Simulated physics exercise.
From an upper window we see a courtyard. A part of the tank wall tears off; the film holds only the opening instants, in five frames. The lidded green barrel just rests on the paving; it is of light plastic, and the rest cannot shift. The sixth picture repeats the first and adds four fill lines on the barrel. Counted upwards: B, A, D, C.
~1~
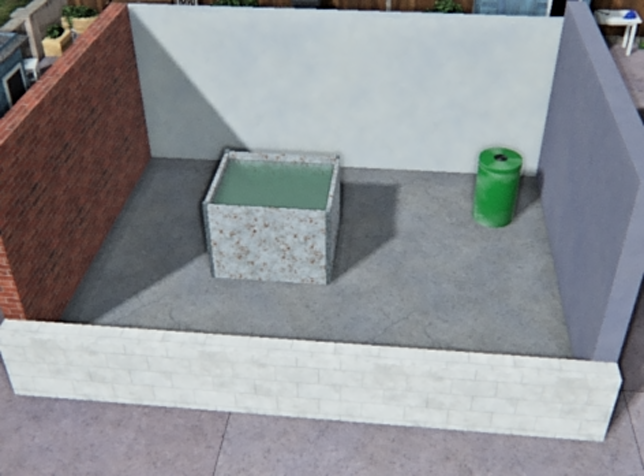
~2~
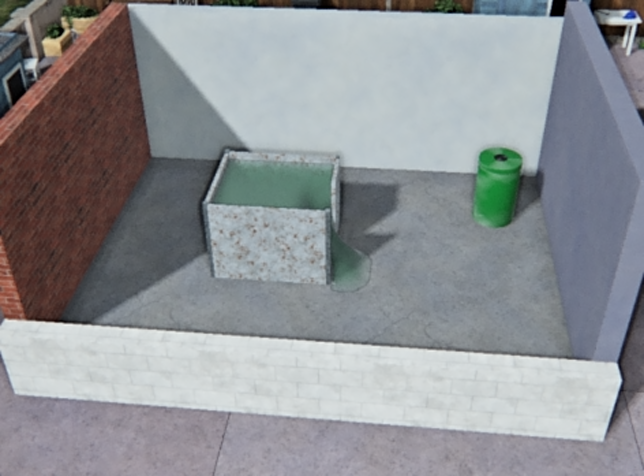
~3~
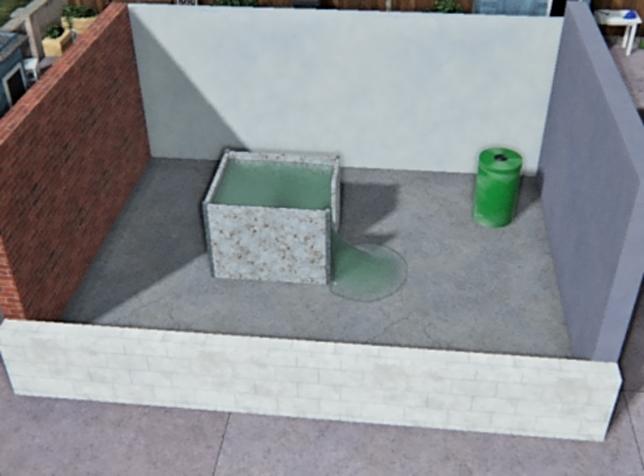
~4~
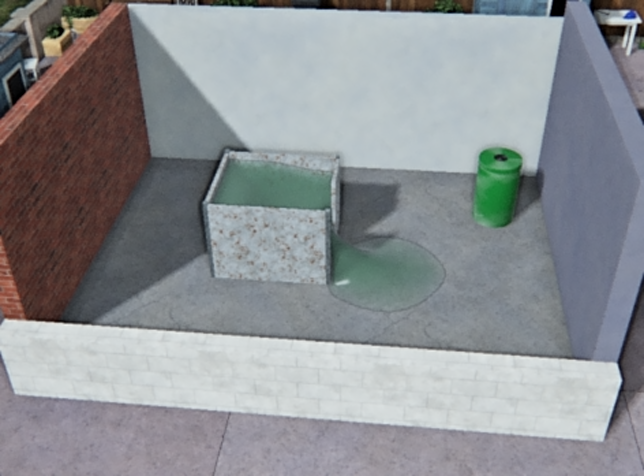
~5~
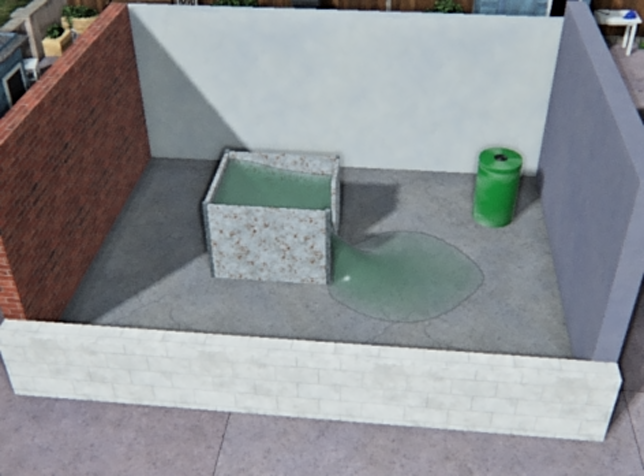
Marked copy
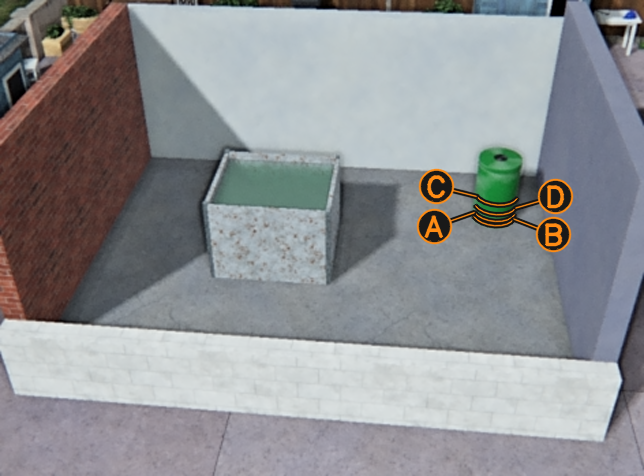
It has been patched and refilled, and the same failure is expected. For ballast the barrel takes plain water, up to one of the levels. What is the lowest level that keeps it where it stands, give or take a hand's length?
Line D just does it.
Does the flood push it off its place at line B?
Yes.
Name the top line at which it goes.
The answer is A.
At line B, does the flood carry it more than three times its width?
Yes.
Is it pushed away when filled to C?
No, that is safe.
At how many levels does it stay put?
Two of the four.
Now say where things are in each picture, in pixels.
Lid of the green barrel at (501, 158); tank full, its middle at (275, 186), in the first picture.
In the second picture, 1 % of the ground wet, in view closest to the barrel at (360, 254).
In the third picture, 3 % of the ground wet, in view closest to the barrel at (386, 249).
In the fourth picture, 6 % of the ground wet, in view closest to the barrel at (416, 247).
Lid of the green barrel at (501, 158); 10 % of the ground wet, in view closest to the barrel at (446, 246), in the fifth picture.
On the marked copy, A at (495, 221); B at (494, 225); C at (497, 205); D at (496, 214); from the bottom up B, A, D, C.
Choosing A, it is pushed about 3 times its own width away.
Choosing B, it is pushed about 6 times its own width away.
Choosing C, it does not move.
Choosing D, it does not move.
